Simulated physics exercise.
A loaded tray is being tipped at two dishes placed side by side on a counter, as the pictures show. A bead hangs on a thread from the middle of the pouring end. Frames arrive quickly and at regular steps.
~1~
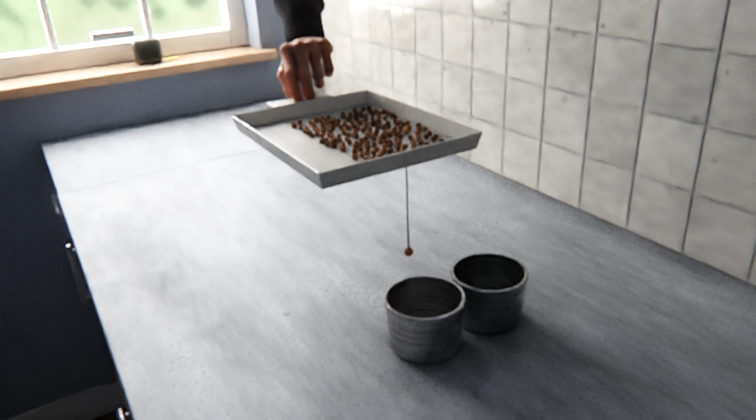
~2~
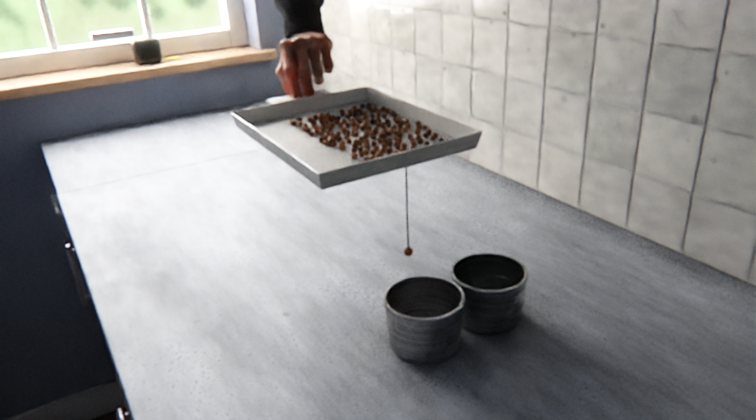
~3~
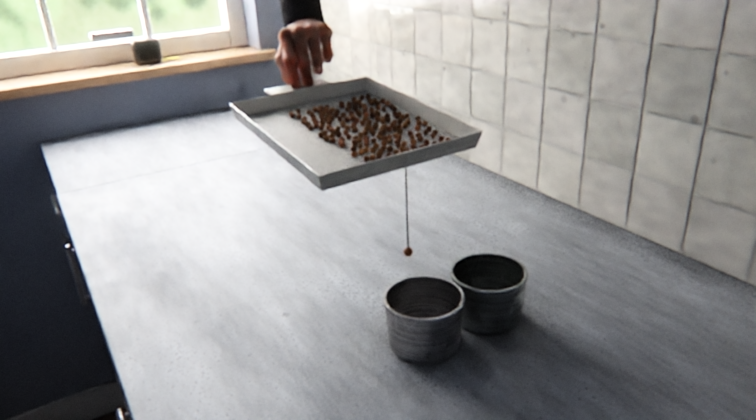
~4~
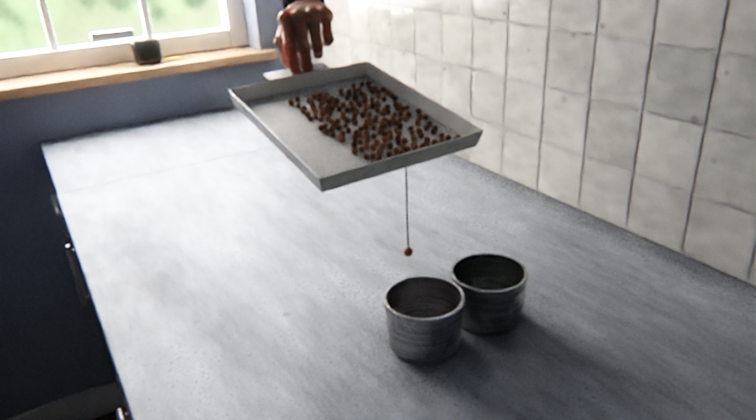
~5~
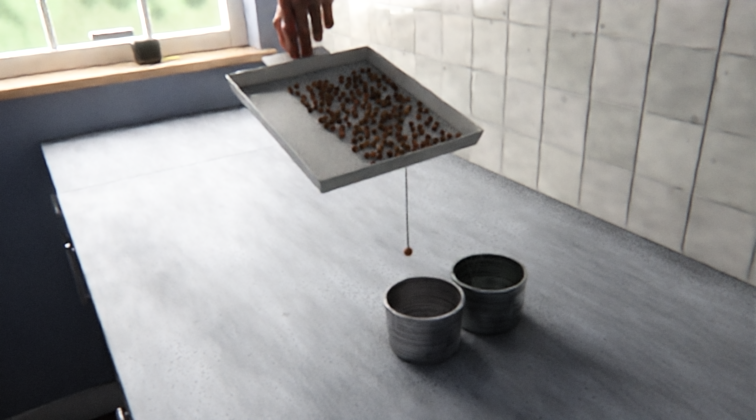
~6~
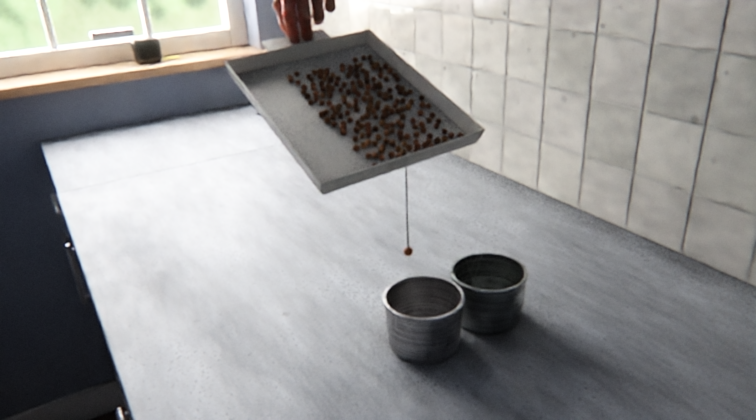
The footage shows a hand raising the far end of a pale tray of small brown balls above two dark dishes on a gray counter, steadily steepening its tilt while a bead hangs on a thread from the near edge.
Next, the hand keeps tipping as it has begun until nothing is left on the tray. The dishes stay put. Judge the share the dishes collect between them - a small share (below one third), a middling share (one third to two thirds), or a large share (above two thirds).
A middling share.
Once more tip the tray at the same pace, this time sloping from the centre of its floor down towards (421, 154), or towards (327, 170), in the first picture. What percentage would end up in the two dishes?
The first try gives close to 20 percent; the next gives 0 percent.
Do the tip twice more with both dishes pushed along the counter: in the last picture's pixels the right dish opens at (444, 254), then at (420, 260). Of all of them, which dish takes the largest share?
Placement one gives the one at left, placement two gives the one at left.
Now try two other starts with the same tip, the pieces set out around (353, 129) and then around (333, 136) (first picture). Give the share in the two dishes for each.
Roughly 40 and 30 percent, in that order.
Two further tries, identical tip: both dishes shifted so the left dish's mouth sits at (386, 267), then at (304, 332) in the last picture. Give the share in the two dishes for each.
You'd get 0 in a hundred the first time and 50 in a hundred the second.
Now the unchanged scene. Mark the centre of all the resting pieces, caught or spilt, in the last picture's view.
Around (405, 343), give or take.
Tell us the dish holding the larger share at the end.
That's going to be the one at left.
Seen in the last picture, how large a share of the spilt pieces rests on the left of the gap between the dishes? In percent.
That's about 100 per cent of the spill.
Shortly afterwards, tray tipped steeply; all but a few on the tray; a little in the air.
Next, tray tipped past a quarter turn; near two thirds on the tray; a little in the left dish; a little outside both; a little in the air.
Some moments later, tray tipped past a quarter turn; near half in the left dish; a little in the right dish; near half outside both.
In the end, tray tipped past a quarter turn; near half in the left dish; a little in the right dish; near half outside both.
